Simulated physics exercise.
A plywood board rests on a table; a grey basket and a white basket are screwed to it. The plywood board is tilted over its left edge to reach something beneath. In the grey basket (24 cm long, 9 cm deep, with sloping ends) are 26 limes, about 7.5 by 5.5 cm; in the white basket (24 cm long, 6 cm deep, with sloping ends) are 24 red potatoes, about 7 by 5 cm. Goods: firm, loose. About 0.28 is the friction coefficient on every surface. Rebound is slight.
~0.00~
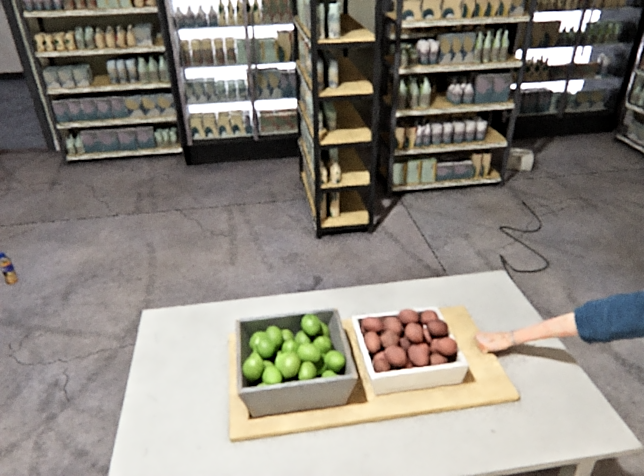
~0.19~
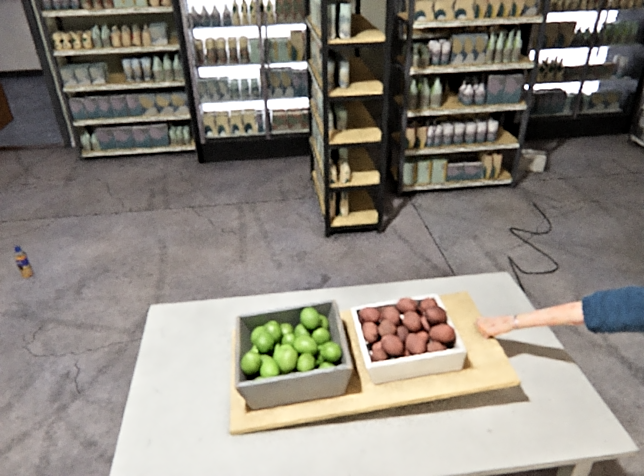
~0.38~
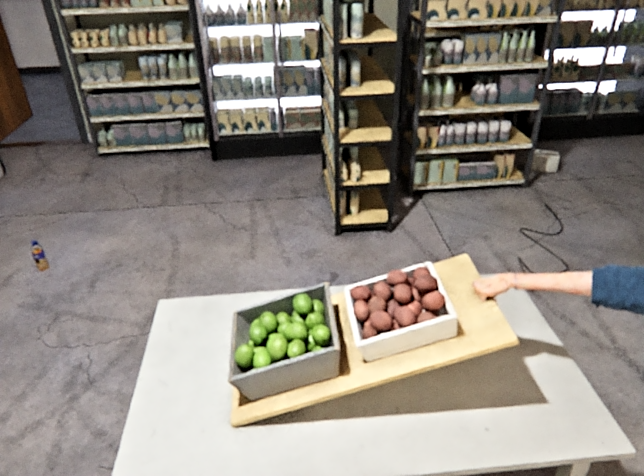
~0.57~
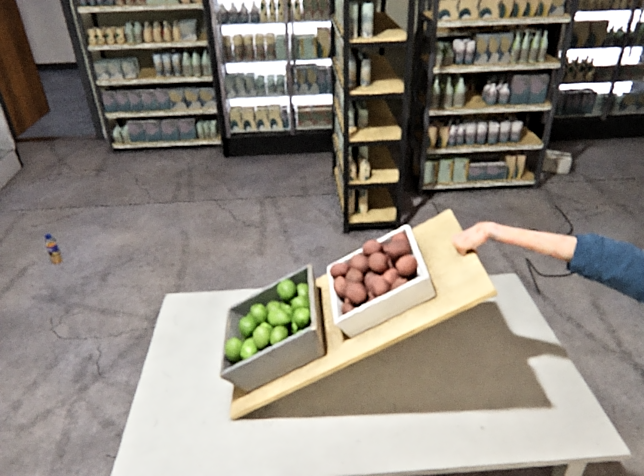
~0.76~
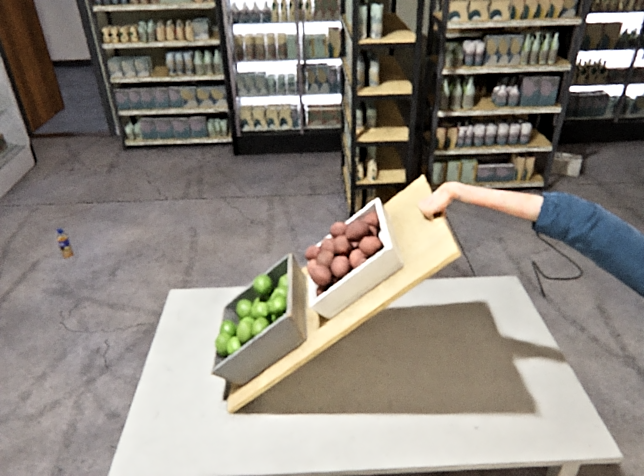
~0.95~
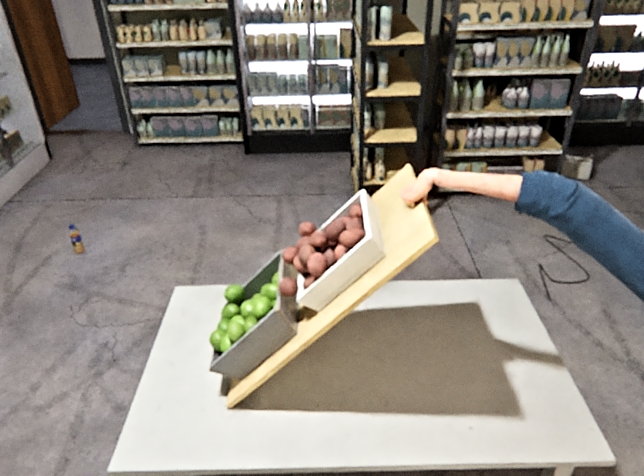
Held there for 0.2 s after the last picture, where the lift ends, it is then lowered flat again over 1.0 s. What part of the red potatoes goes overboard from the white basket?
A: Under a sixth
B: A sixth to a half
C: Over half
B, A sixth to a half.
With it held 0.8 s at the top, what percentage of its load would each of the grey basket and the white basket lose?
With that change, grey basket sheds 0 percent and white basket sheds 20 percent.
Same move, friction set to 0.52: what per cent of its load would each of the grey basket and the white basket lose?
In that case the grey basket sheds 0 per cent, while the white basket sheds 30 per cent.
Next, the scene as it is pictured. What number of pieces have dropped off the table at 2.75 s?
It comes to near 4.
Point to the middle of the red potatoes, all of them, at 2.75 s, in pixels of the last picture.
Pixel (374, 343), give or take.
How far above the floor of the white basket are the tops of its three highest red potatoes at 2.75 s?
Near 9 centimetres, I'd say.
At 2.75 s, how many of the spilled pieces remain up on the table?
Some 4 in number.
After 1.24 s, tilt 45°; 1 of 26 out of the grey basket and 4 of 24 out of the white basket.
After 1.60 s, tilt 26°; 1 of 26 out of the grey basket and 8 of 24 out of the white basket.
After 2.10 s, tilt 0°; 1 of 26 out of the grey basket and 8 of 24 out of the white basket.
Outcome (at 2.75 s), 1 of 26 out of the grey basket and 8 of 24 out of the white basket. Asked share, 8 of 24, 33 per cent.
